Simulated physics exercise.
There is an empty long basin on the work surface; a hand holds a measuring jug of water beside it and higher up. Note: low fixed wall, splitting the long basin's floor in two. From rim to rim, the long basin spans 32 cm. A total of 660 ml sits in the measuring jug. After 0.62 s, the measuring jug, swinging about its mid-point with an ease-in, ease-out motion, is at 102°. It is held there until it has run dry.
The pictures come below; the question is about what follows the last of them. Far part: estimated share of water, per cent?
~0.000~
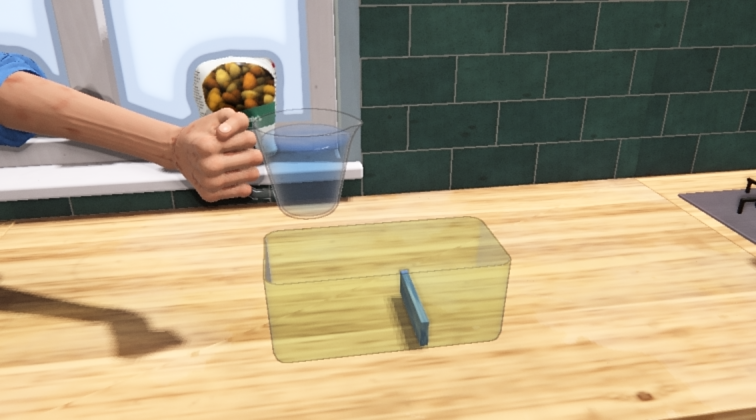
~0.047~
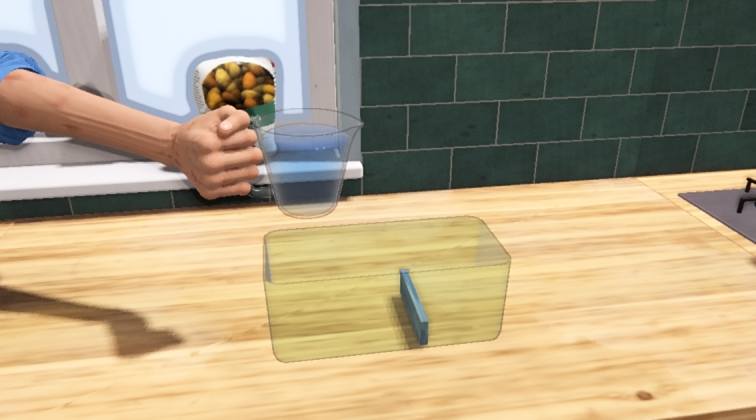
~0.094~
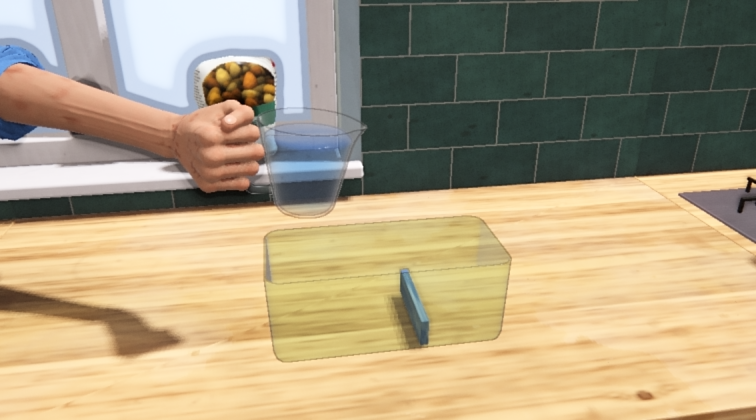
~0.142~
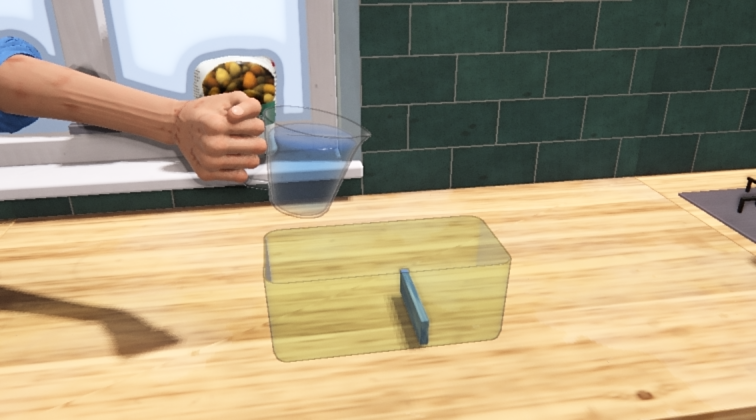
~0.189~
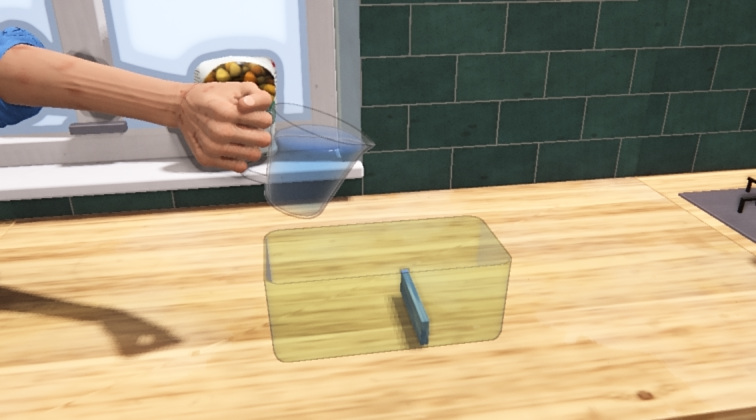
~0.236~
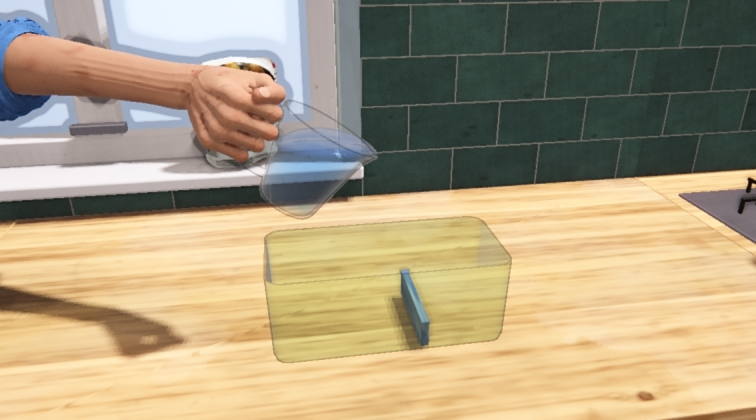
30 per cent.
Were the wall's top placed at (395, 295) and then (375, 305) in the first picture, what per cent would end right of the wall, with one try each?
First try about 75 %, second try about 90 %.
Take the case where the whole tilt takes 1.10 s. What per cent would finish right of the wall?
Then it comes to around 50 per cent.
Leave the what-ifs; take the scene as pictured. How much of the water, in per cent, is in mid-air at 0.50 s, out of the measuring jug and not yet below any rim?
Around 26 in a hundred.
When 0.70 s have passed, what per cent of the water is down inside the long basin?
Reading: Approx. 82 %.
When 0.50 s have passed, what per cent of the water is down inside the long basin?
I reckon close to 30 percent of it.
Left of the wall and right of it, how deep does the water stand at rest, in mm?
Once settled, the left stands around 16 mm and the right around 14 mm.
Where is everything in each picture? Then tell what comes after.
It leans 0°; its right rim is at (362, 121); the water meets the walls at (260, 137) and (351, 132); the long basin's rim runs from (265, 258) to (495, 239); the wall's top is at (414, 295), in the first frame.
It leans 1°; its right rim is at (363, 122); the water meets the walls at (260, 135) and (351, 133), in the second frame.
It leans 6°; its right rim is at (367, 125); the water meets the walls at (263, 133) and (353, 134), in the third frame.
It leans 13°; its right rim is at (371, 133); the water meets the walls at (267, 133) and (357, 135), in the fourth frame.
It leans 22°; its right rim is at (375, 143); the water meets the walls at (272, 136) and (366, 139), in the fifth frame.
It leans 32°; its right rim is at (377, 156); the water meets the walls at (274, 143) and (373, 150); 1 per cent is over the edge, in the sixth frame.
Then, 0.50 s in, the tilt is 93° and 44 per cent is still to pour, 11 is left of the wall and 19 right of it.
Then, 0.70 s in, the tilt is 102° and 7 per cent is still to pour, 55 is left of the wall and 28 right of it.
Then, 0.90 s in, the tilt is 102° and 0 per cent is still to pour, 68 is left of the wall and 28 right of it.
Then, 1.12 s in, the tilt is 102° and 0 per cent is still to pour, 69 is left of the wall and 29 right of it.
Finally, 68 per cent lies left of the wall, 30 right of it and 2 outside.
